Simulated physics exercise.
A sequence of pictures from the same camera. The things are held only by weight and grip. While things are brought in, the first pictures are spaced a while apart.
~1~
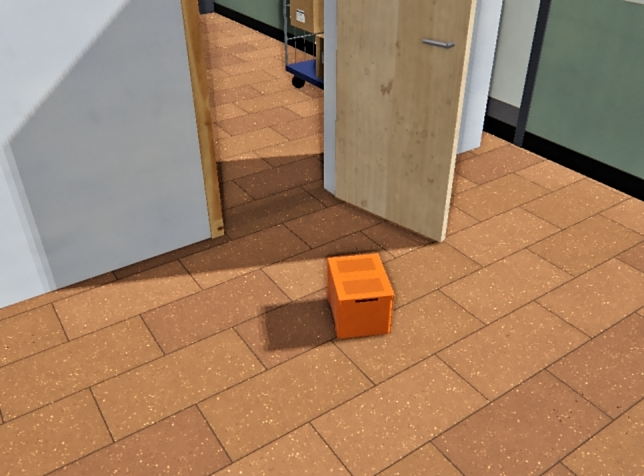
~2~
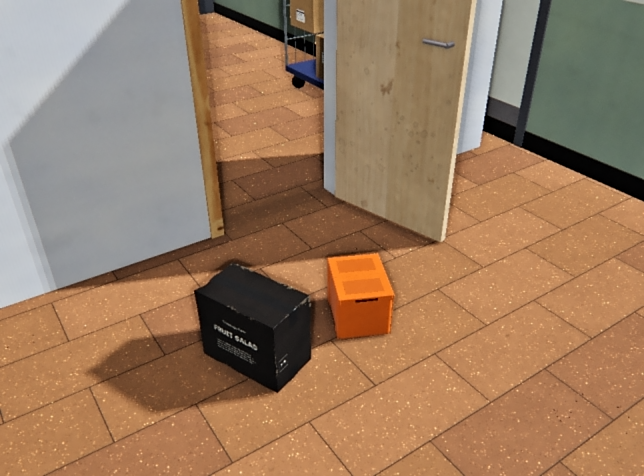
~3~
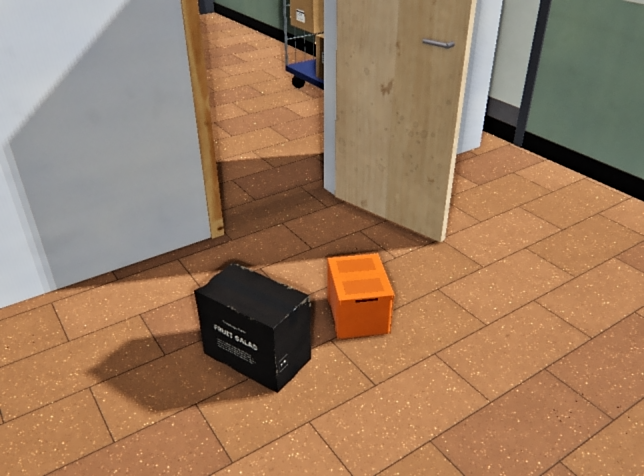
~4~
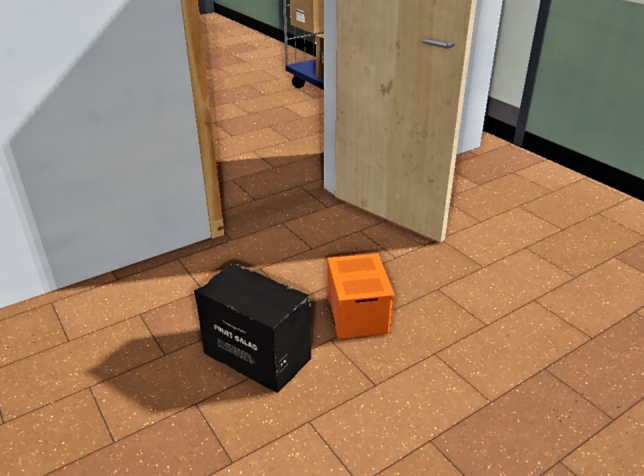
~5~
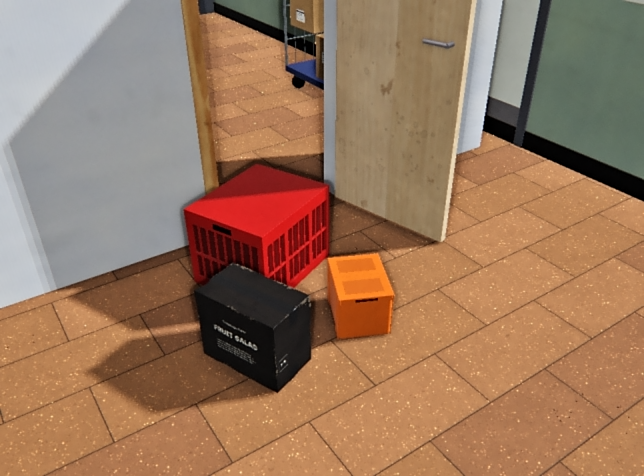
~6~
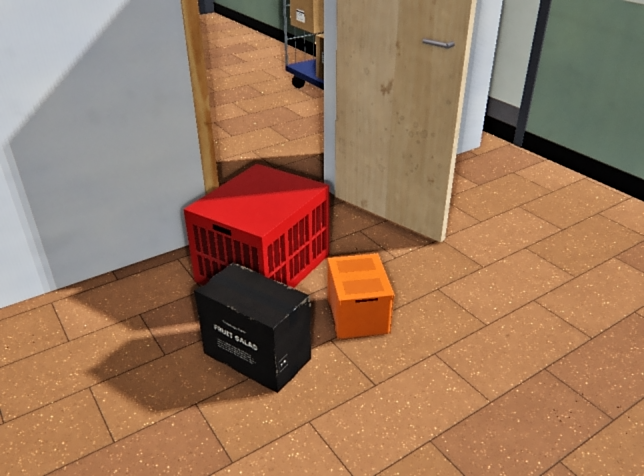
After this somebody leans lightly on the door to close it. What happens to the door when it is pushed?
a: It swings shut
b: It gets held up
Answer: B.
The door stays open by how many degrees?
Some 50°.
Then, 0.70 s later than the last frame, open by 86°.
Then, 1.10 s later than the last frame, open by 69°.
When it is over, open by 52°; all 3 as before. End places, in pixels of the last picture, red chest near (260, 234).
